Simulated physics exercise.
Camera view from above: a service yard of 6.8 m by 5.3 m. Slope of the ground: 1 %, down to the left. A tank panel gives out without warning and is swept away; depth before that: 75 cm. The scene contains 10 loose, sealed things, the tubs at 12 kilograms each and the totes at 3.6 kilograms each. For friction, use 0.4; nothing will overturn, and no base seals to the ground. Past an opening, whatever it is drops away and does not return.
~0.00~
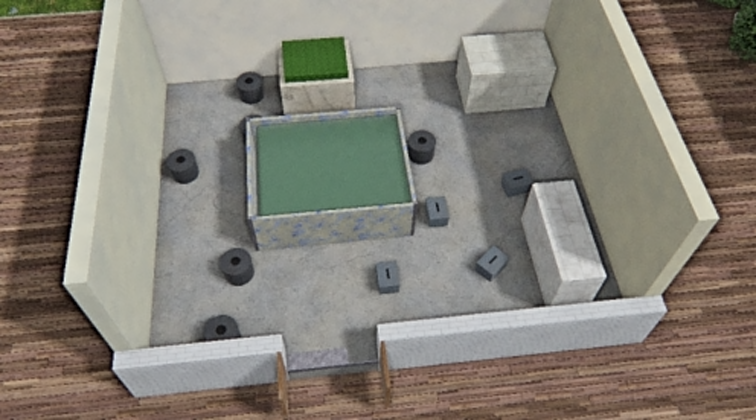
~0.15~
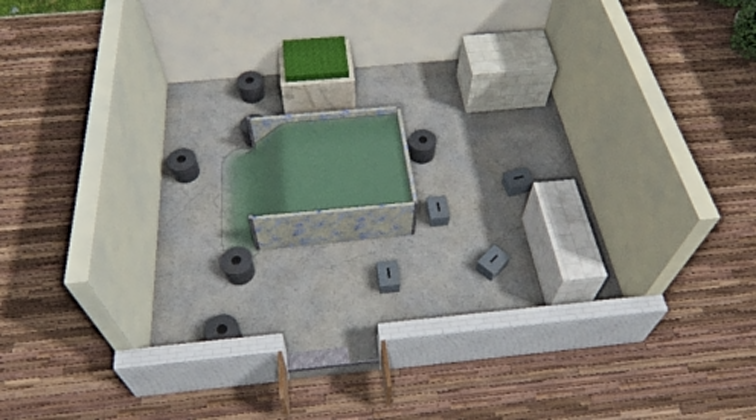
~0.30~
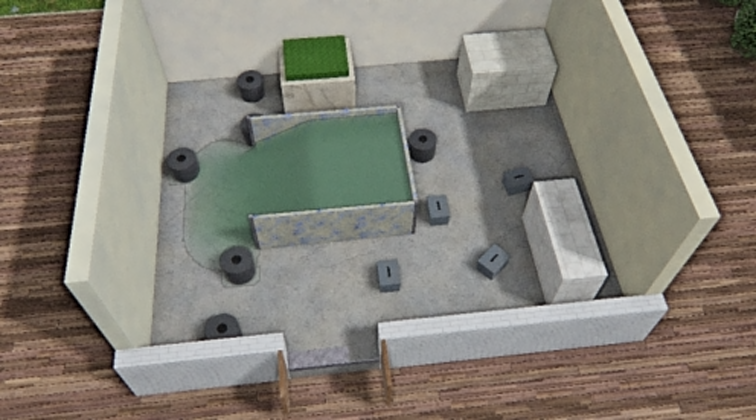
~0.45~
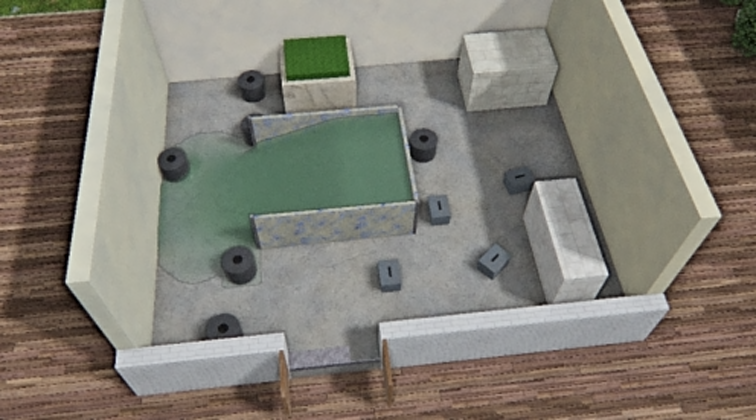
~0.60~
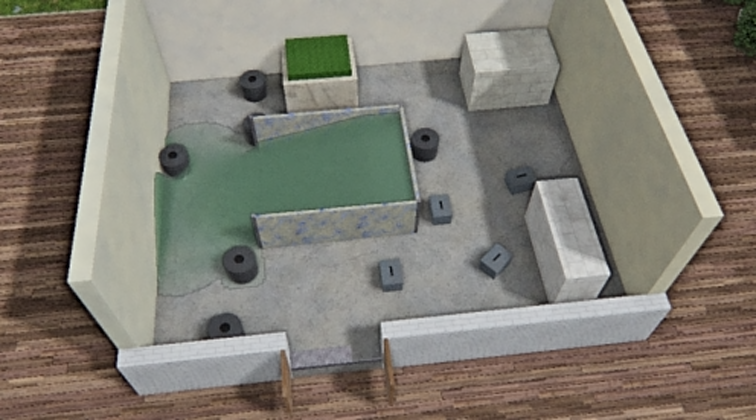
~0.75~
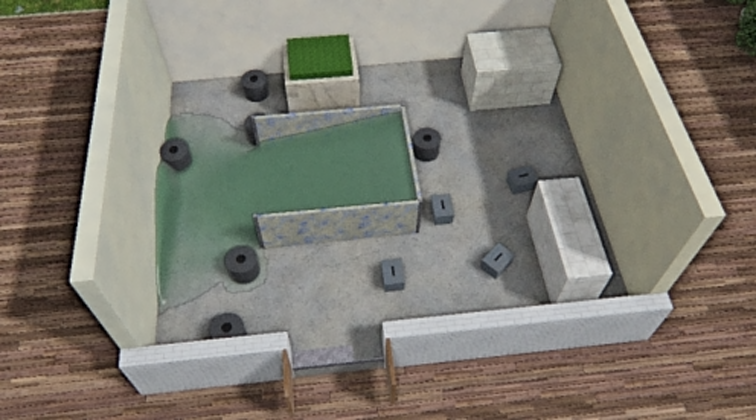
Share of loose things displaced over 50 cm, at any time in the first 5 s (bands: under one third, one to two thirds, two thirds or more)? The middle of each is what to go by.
Result: The highest band.
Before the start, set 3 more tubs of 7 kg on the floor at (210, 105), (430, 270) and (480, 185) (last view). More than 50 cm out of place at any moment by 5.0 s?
First goes beyond, second goes beyond, third stays inside.
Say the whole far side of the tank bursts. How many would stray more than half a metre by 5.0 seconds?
That gives 7 of them.
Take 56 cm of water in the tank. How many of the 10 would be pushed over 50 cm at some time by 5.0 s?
Then it comes to 6.
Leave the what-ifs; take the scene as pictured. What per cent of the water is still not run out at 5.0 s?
Around 96 per cent of the water is still in there.
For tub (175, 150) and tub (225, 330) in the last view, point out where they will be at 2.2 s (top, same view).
First one near (261, 68), second near (286, 288).
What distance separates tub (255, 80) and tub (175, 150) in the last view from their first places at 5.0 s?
Distances: 300 cm; 80 cm.
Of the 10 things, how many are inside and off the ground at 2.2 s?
That would be 1 of them.
After 1.1 s 0 of 10 are over 50 cm from their spots; 1 afloat.
After 2.2 s 2 of 10 are over 50 cm from their spots; 1 afloat.
After 3.5 s 6 of 10 are over 50 cm from their spots; 2 afloat.
After 5.0 s 7 of 10 are over 50 cm from their spots, and 7 have been at some point; 5 afloat.
